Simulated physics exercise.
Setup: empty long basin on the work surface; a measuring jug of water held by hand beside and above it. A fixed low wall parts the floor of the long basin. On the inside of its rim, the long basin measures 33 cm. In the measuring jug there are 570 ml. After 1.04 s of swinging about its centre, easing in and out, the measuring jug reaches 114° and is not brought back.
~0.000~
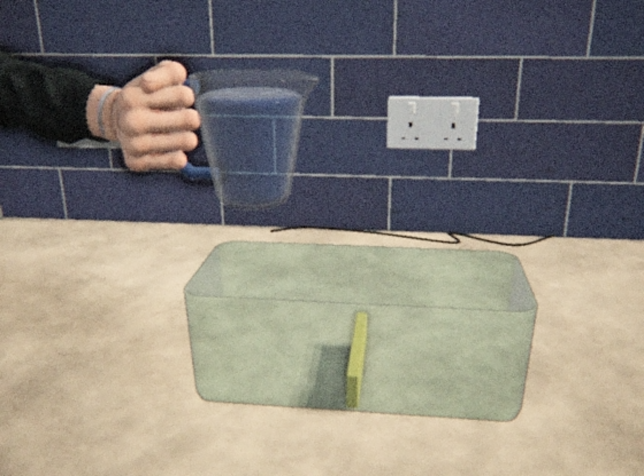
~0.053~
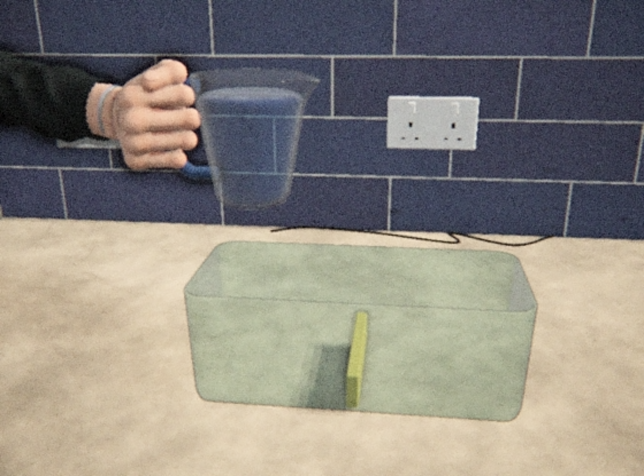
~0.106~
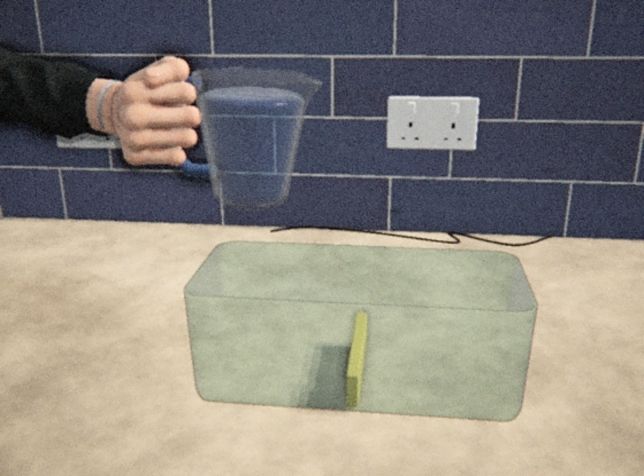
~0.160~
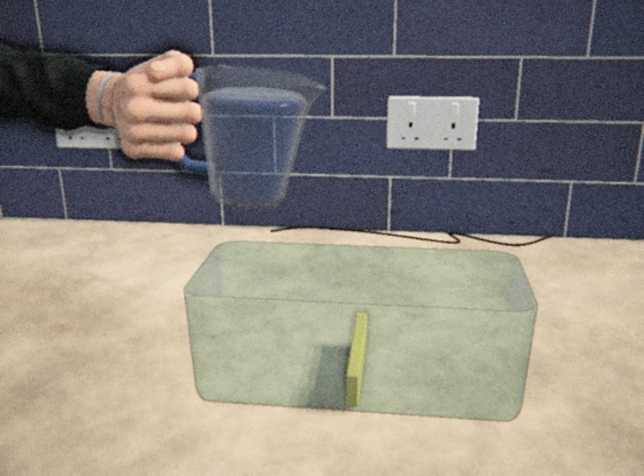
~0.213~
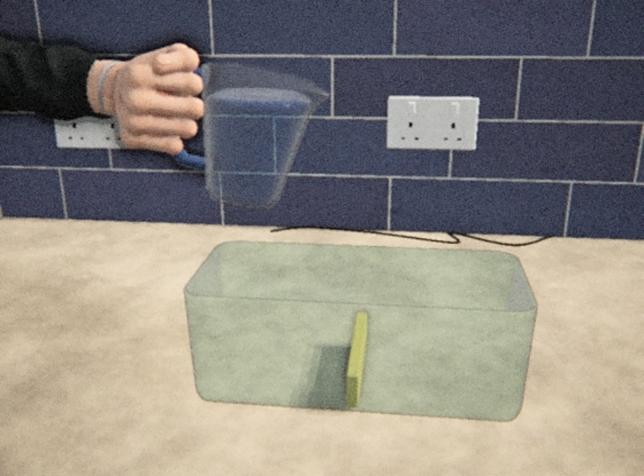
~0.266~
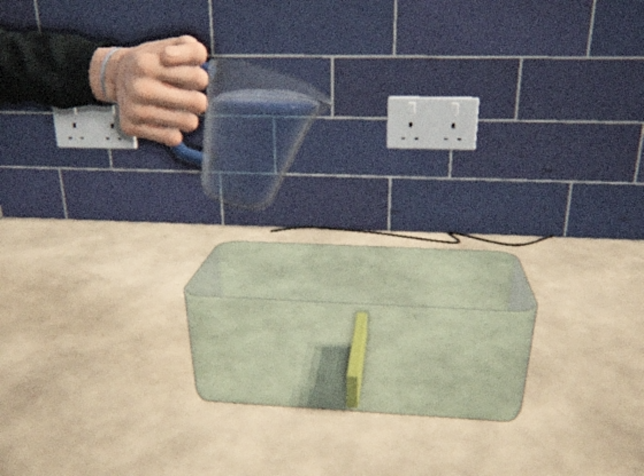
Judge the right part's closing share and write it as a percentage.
I would judge it at 82 per cent.
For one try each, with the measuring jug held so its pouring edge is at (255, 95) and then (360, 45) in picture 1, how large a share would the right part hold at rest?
In turn about 10 and 90 per cent.
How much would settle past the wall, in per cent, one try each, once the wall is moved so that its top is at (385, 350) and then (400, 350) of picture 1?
Around 55 and 30 percent, in that order.
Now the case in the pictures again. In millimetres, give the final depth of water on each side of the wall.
Final reading - left some 4 mm, right some 20 mm.
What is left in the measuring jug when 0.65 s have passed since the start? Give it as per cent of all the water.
Roughly 64 per cent.
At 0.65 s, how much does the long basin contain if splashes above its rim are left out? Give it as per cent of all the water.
I'd estimate some 12 percent of the liquid.
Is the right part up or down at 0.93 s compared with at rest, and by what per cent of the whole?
Net change: A rise of about 10 %.
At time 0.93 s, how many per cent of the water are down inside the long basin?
Around 80 in a hundred.
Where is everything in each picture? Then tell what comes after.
In the first picture, it leans 0°; its right rim is at (318, 78); the water meets the walls at (202, 94) and (304, 96); the long basin's rim runs from (202, 267) to (526, 281); the wall's top is at (358, 343).
In the second picture, it leans 1°; its right rim is at (319, 79); the water meets the walls at (202, 93) and (304, 96).
In the third picture, it leans 3°; its right rim is at (322, 82); the water meets the walls at (205, 92) and (305, 97).
In the fourth picture, it leans 7°; its right rim is at (325, 87); the water meets the walls at (206, 93) and (309, 98).
In the fifth picture, it leans 11°; its right rim is at (329, 94); the water meets the walls at (210, 94) and (315, 101).
In the sixth picture, it leans 17°; its right rim is at (334, 103); the water meets the walls at (214, 97) and (321, 101).
By 0.65 s the tilt is 78° and 65 per cent is still to pour, 0 is left of the wall and 13 right of it.
By 0.93 s the tilt is 111° and 9 per cent is still to pour, 8 is left of the wall and 71 right of it.
By 1.22 s the tilt is 114° and 0 per cent is still to pour, 16 is left of the wall and 83 right of it.
By 1.54 s the tilt is 114° and 0 per cent is still to pour, 17 is left of the wall and 82 right of it.
At rest 18 per cent lies left of the wall, 82 right of it and 1 outside.
